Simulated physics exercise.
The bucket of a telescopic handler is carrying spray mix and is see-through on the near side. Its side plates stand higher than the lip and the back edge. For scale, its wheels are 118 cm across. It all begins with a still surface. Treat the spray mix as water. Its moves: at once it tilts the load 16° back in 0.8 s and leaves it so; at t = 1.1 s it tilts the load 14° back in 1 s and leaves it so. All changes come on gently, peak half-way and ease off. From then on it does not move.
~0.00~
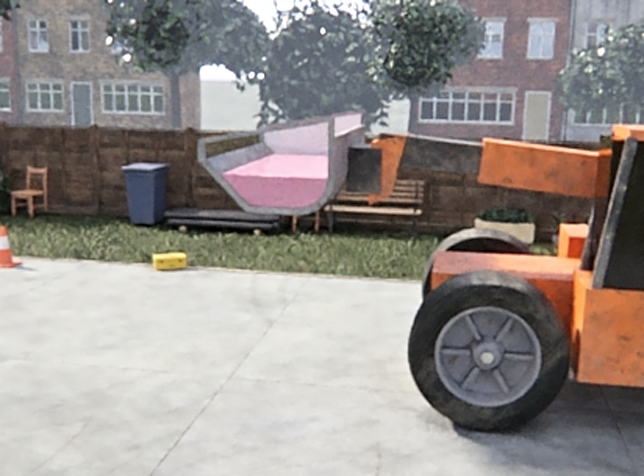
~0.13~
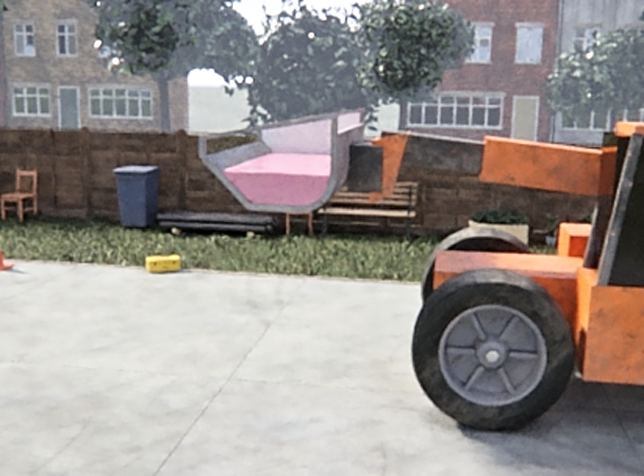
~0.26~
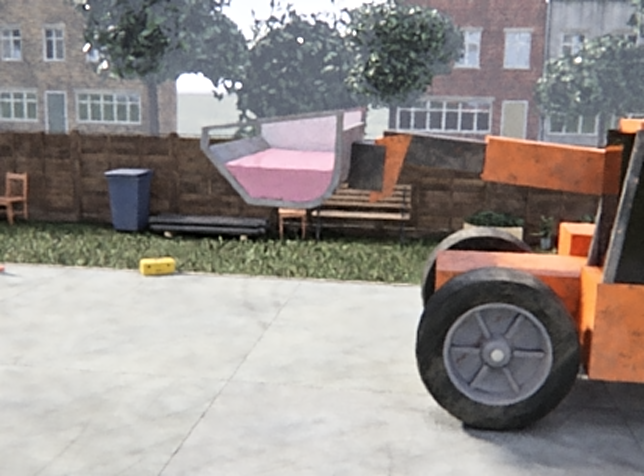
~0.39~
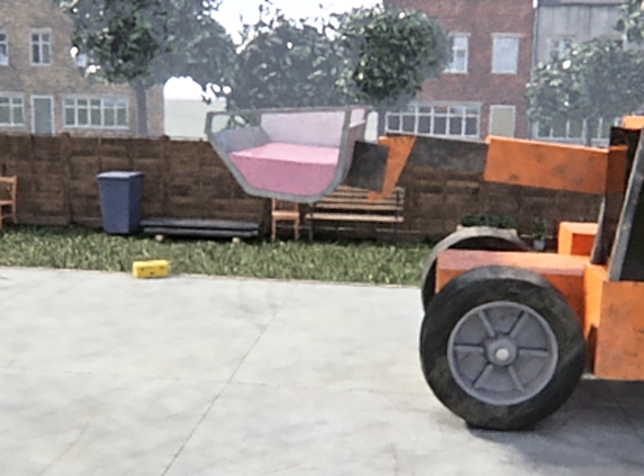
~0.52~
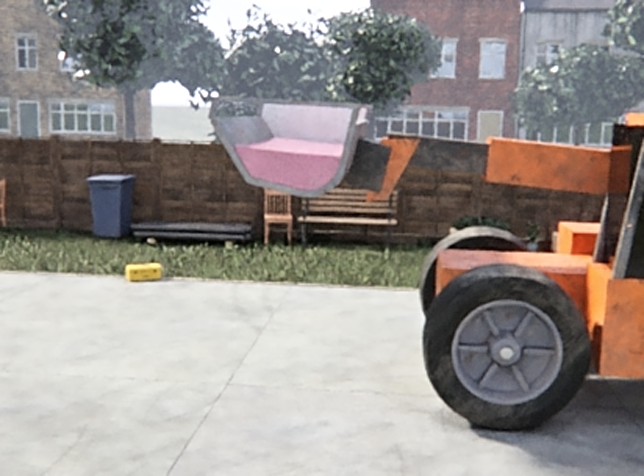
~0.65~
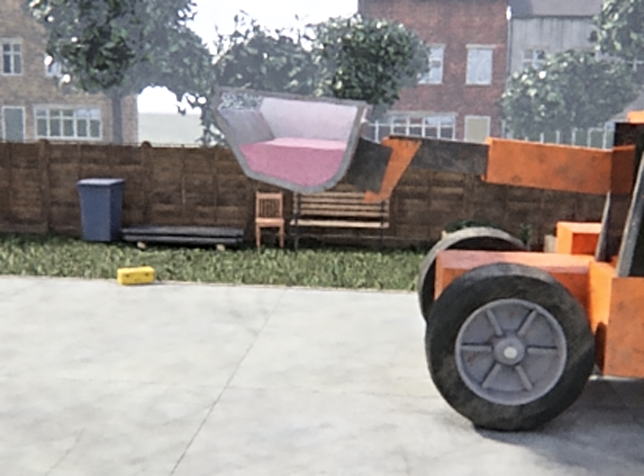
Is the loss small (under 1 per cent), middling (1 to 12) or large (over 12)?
The loss is middling.
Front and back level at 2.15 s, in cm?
About 4 cm in front and 52 cm behind.
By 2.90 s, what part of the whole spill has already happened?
Some 60 per cent by then.
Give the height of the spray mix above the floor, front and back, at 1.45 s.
About 20 cm in front and 30 cm behind.
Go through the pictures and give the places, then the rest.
The first frame shows it reaches (252, 176) at the front; it reaches (318, 179) at the back; the lip is at (206, 159); the front is on the left.
The second frame shows it reaches (253, 173) at the front; it reaches (320, 176) at the back.
The third frame shows it reaches (255, 167) at the front; it reaches (323, 171) at the back; it has turned 3° nose up.
The fourth frame shows it reaches (258, 158) at the front; it reaches (327, 164) at the back; it has turned 8° nose up.
The fifth frame shows it reaches (260, 149) at the front; it reaches (330, 157) at the back; it has turned 13° nose up.
The sixth frame shows it reaches (261, 145) at the front; it reaches (334, 150) at the back; it has turned 16° nose up; the lip is at (218, 109).
After 1.45 s the bucket is at 19° back, the surface stands 30 cm at the back and 20 cm at the front; all of it is still inside.
After 2.15 s the bucket is at 31° back, the surface stands 52 cm at the back and 3 cm at the front; all of it is still inside.
After 2.90 s the bucket is at 31° back, the surface stands 33 cm at the back and 18 cm at the front; 2 per cent has gone, over the back.
After 4.99 s 4 per cent has gone, over the back, 12 of 291 litres.
